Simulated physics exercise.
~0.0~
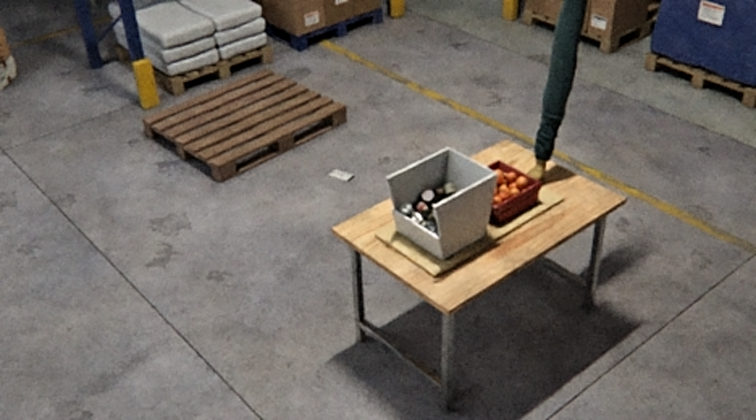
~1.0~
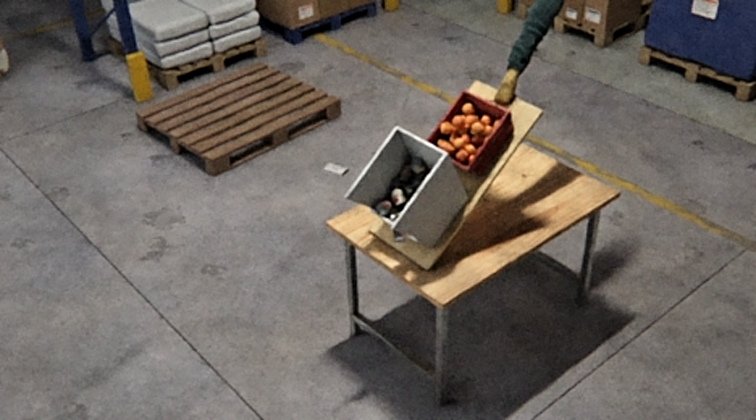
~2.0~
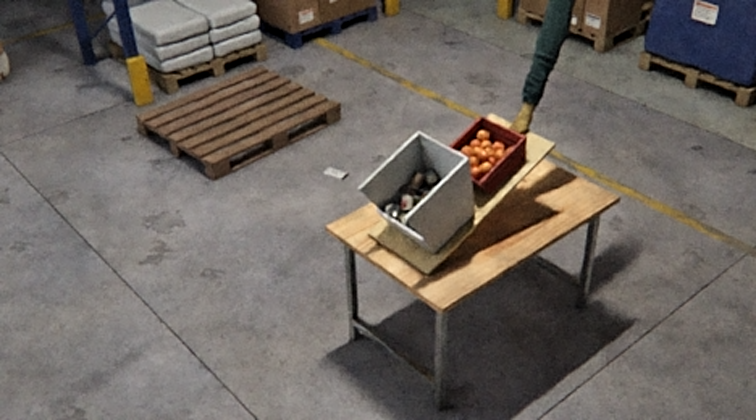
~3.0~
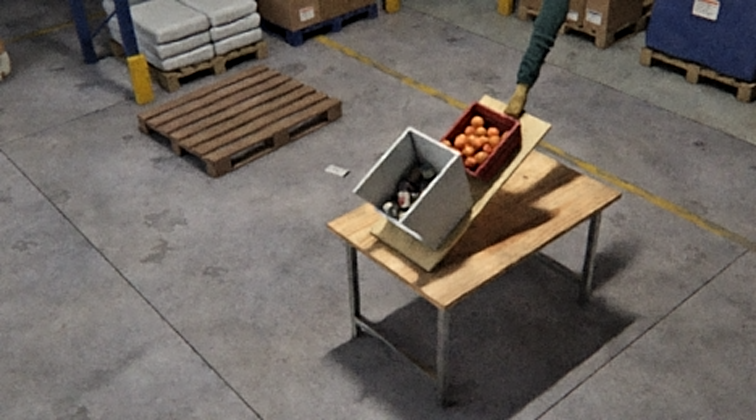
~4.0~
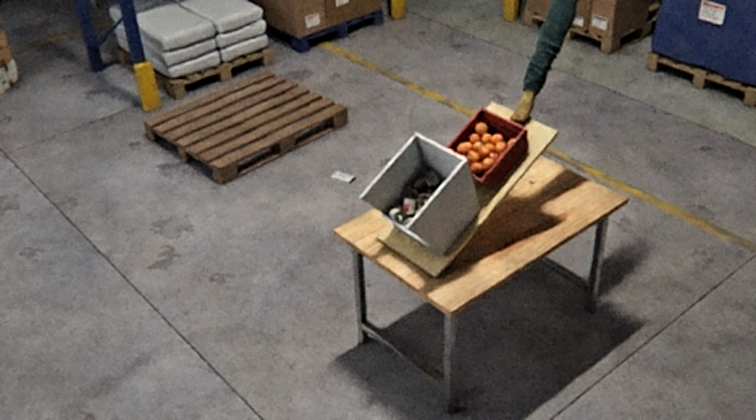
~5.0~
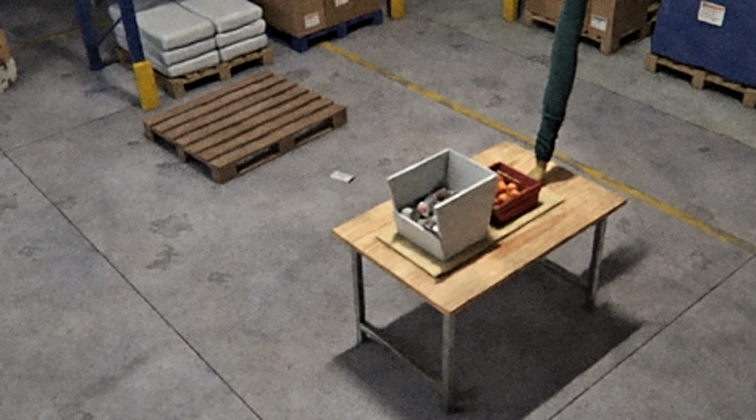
A plywood board carrying a white container of small tins and a red container of oranges starts out flat on a wooden table in a warehouse, with a worker's gloved hand at its right end. The worker raises that end steeply, tipping both containers towards the left. The hand lowers the board part of the way, then lifts it again to a slightly gentler slant than before. It stays tilted for a while, the oranges still heaped in the red container. Finally the worker lets the board down flat, with tins and oranges still in their containers.
